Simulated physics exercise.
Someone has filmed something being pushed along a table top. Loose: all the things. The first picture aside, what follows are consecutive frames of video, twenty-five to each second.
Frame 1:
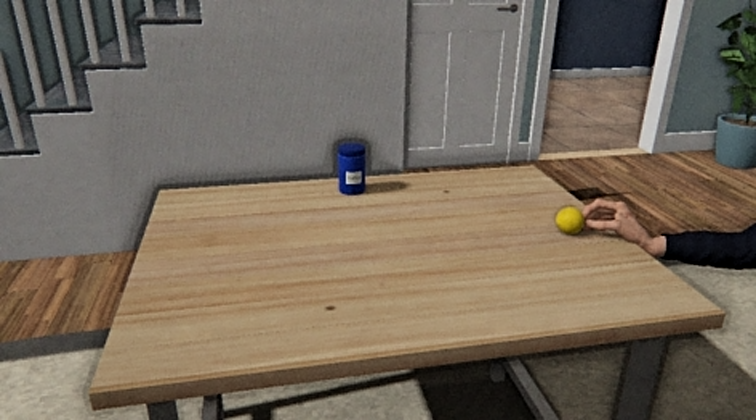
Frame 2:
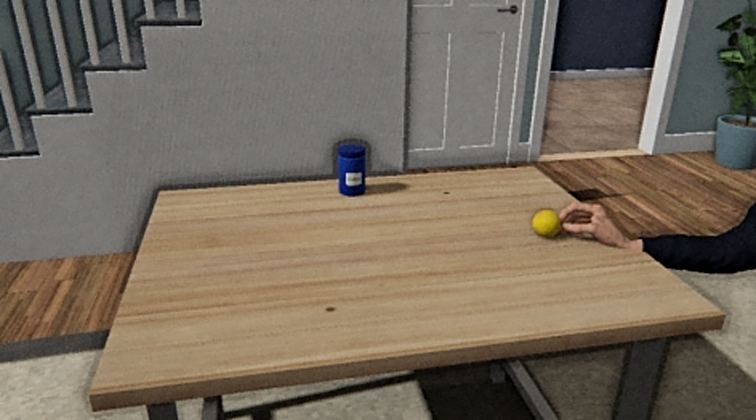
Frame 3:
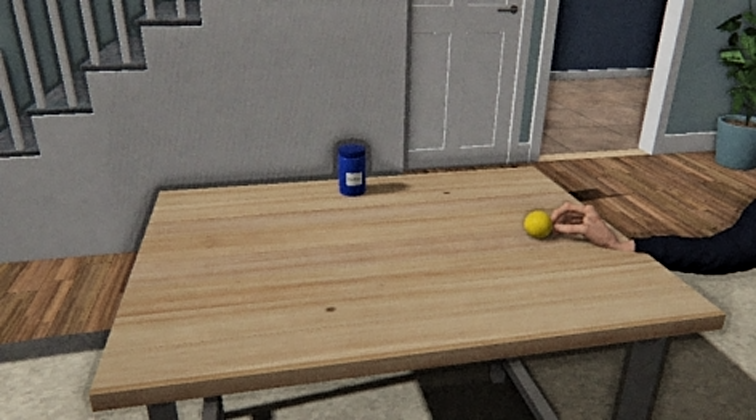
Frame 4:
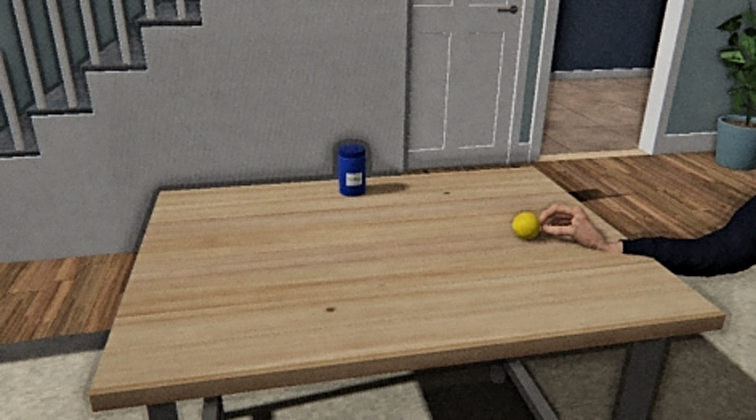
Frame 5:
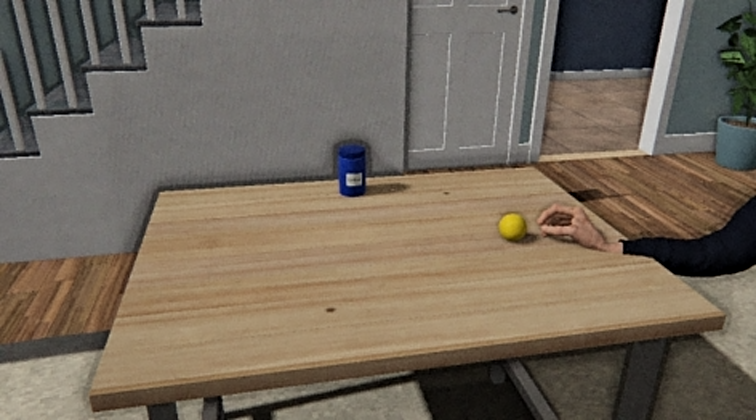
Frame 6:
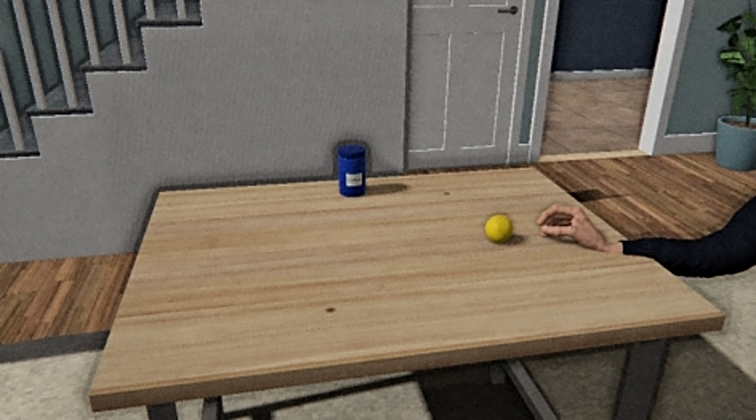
A yellow lemon was pushed leftward across a wooden table by a hand reaching in from the right, then rolled a little farther left on its own, while a blue container stayed still.
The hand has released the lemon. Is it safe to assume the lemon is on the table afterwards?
Most likely it gets off the table.
Then, 0.30 s after the last picture, yellow lemon rolled well along near (399, 237).
Then, 0.70 s after the last picture, yellow lemon rolled well along near (273, 248).
Then, 1.30 s after the last picture, yellow lemon now off the table.
Then, 1.60 s after the last picture, things are still on the move.
By the end, off the table, yellow lemon.
